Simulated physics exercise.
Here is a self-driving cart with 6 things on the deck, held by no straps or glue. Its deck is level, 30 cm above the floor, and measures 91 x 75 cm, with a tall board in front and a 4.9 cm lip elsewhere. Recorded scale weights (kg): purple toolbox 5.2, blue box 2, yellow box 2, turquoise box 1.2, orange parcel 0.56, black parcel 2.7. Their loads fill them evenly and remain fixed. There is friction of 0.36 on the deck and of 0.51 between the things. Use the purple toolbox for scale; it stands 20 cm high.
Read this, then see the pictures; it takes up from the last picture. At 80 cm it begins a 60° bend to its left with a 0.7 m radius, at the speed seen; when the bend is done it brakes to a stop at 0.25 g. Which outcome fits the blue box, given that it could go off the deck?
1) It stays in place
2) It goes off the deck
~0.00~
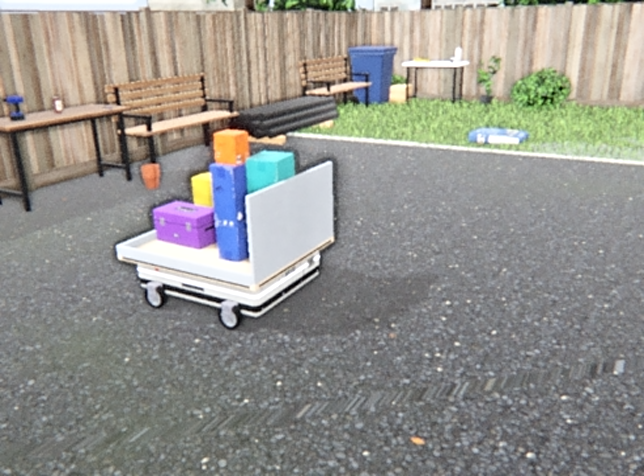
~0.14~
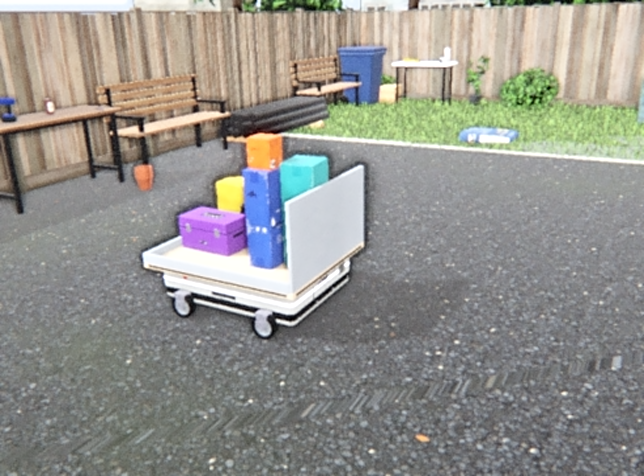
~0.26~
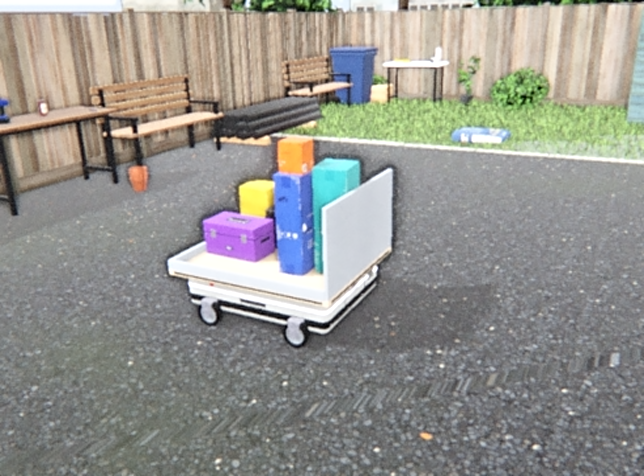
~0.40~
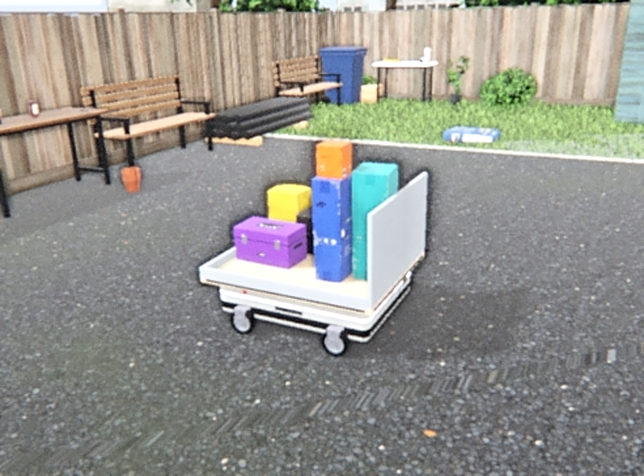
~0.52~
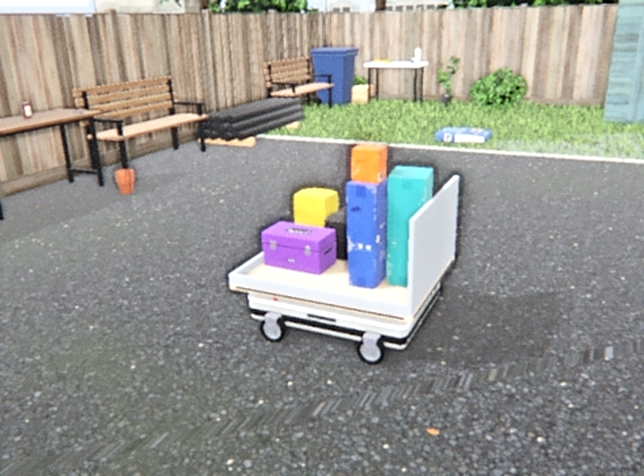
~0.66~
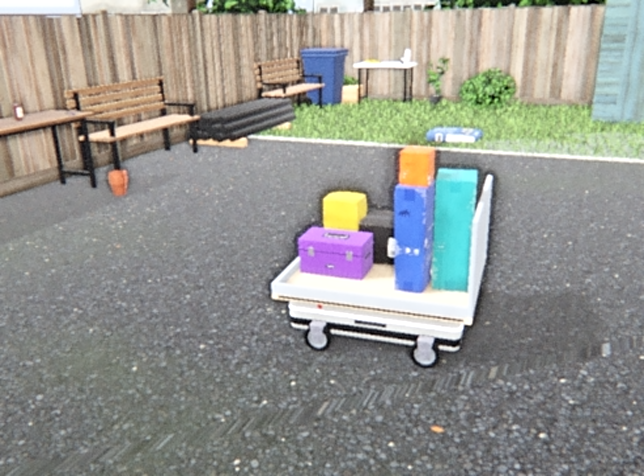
(2) It goes off the deck.
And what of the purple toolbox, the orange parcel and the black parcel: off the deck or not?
Once it all settles, the purple toolbox stays on its surface, the orange parcel leaves its surface and the black parcel stays on its surface.
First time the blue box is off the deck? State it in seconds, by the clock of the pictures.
Around 1.1 s on the clock.
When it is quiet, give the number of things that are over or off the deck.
Total count: 3.
After 0.96 s, cart has run 144 cm, turned 40°; orange parcel now off the deck; blue box 30° off upright near (527, 228); turquoise box 14° off upright.
After 1.36 s, cart has run 202 cm, turned 60°; blue box and turquoise box now off the deck; black parcel moved 6 cm.
In the end (2.3 s), off the deck, blue box, turquoise box and orange parcel; the other 3 under 10 cm from the start.
